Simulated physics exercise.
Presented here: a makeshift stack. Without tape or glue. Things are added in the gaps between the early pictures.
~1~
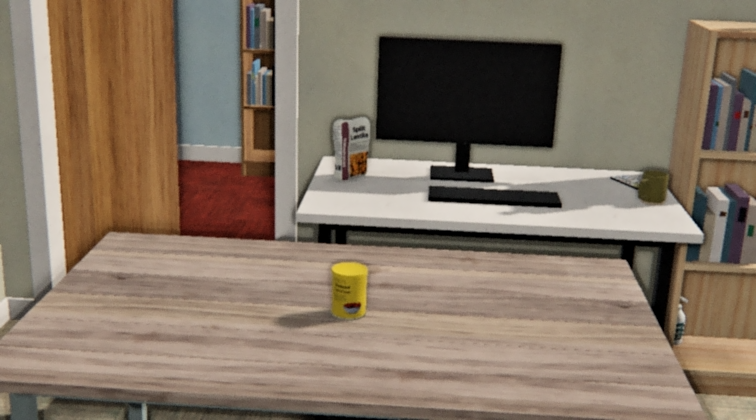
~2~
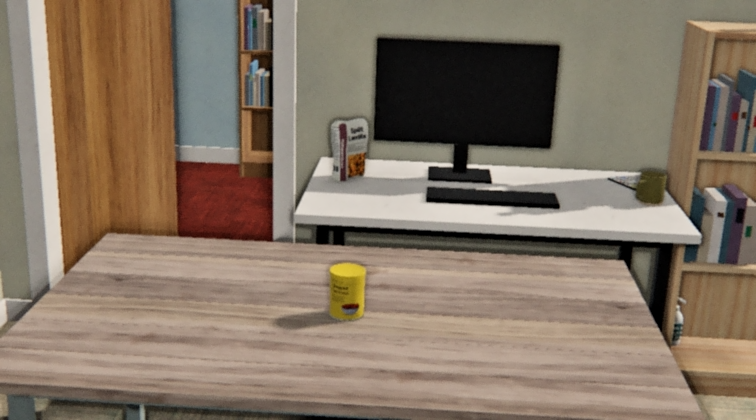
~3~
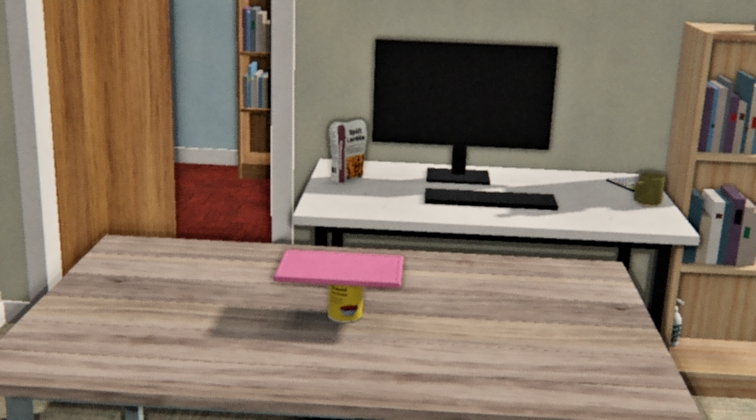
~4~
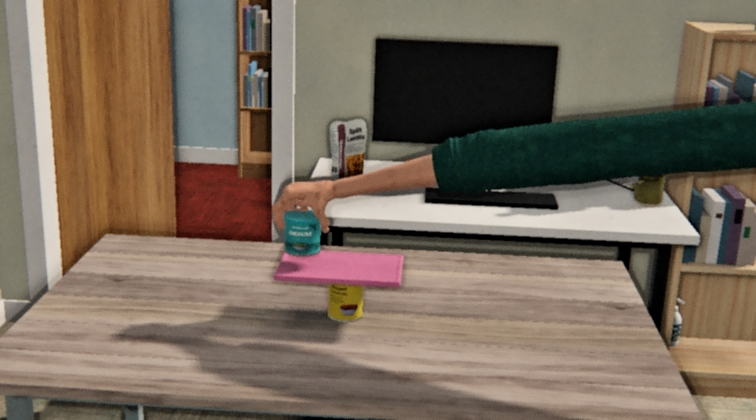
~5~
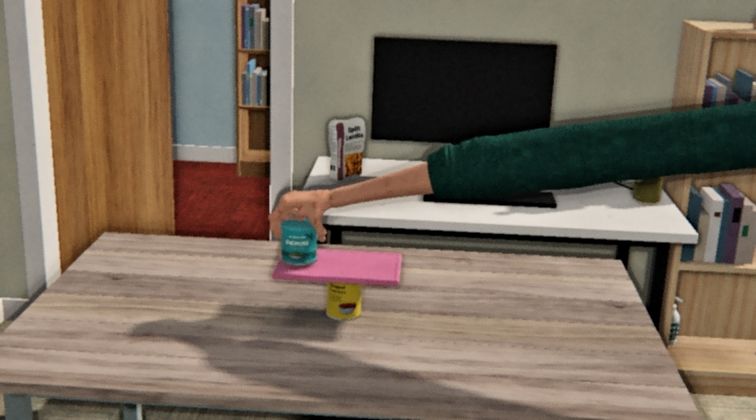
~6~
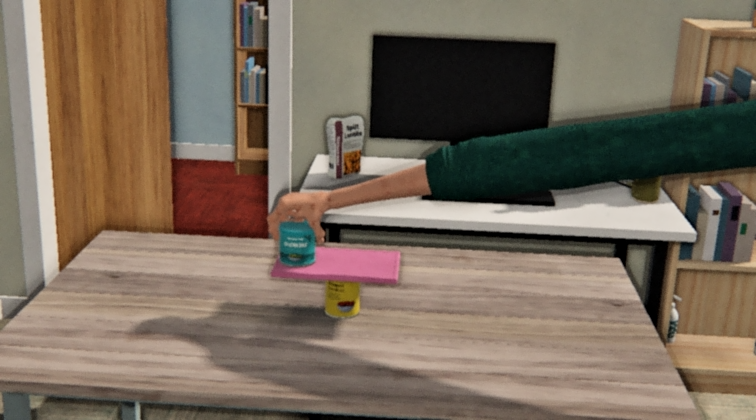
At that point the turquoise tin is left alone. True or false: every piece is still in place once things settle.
False.
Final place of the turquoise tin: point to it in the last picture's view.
The object winds up at approximately (268, 292).
Then, 0.30 s later than the last frame, turquoise tin now fallen; pink lid tilted by 66°.
Then, 0.80 s later than the last frame, pink lid upside down.
When it is over, fallen, pink lid and turquoise tin; yellow tin as before. End places, in pixels of the last picture, turquoise tin near (268, 292). The stack gives way.
